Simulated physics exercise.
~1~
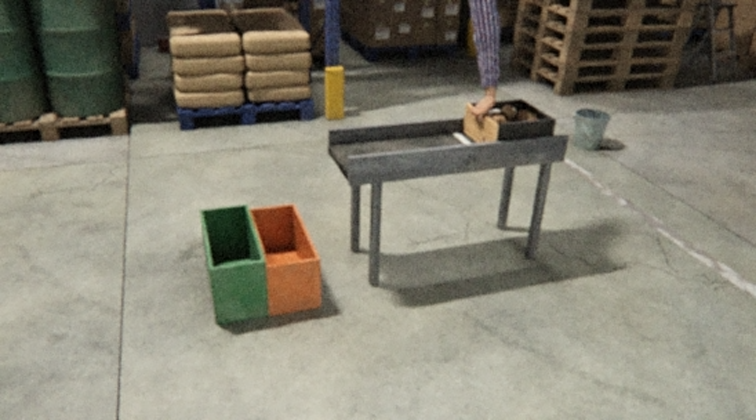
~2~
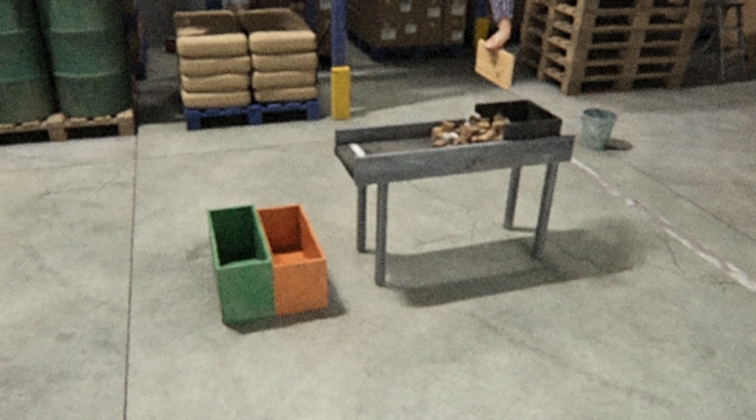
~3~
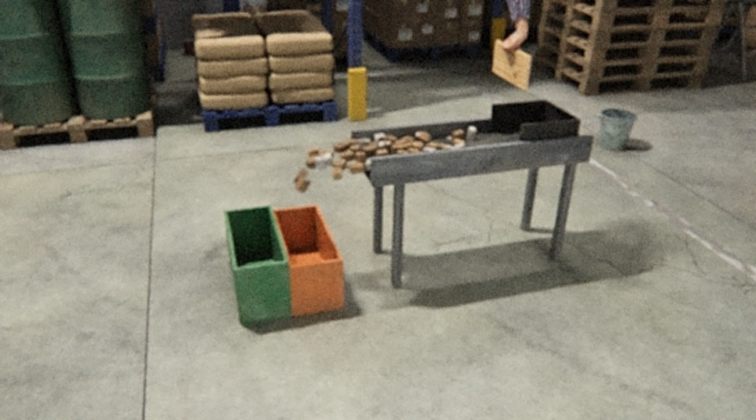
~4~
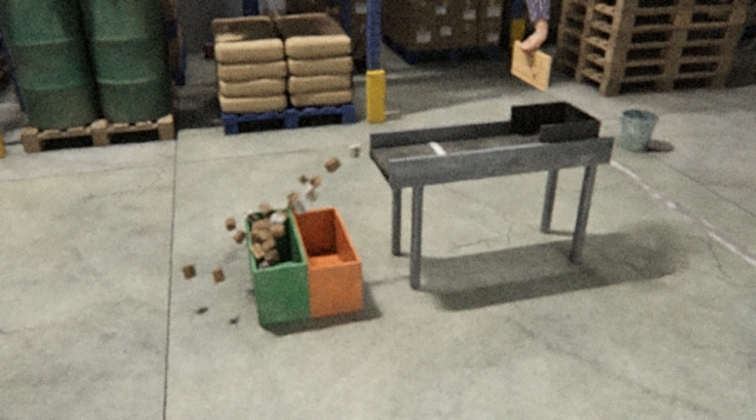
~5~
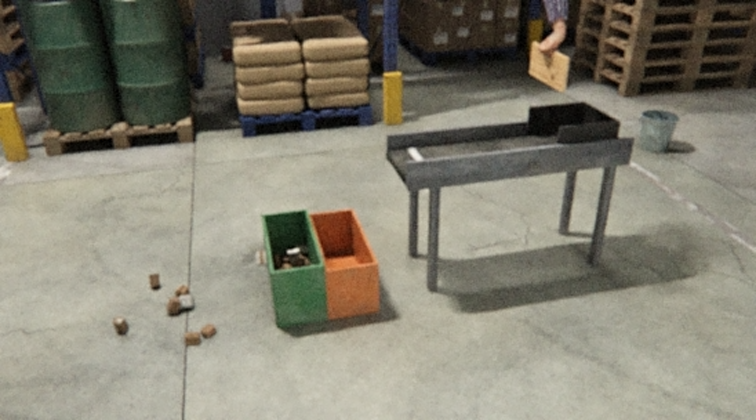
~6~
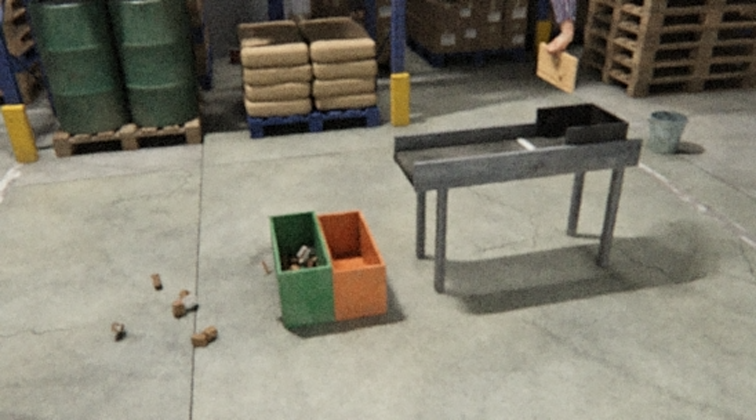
Small brown blocks sliding left off a conveyor after a hand lifts the gate, most landing in the green tote, several on the floor.
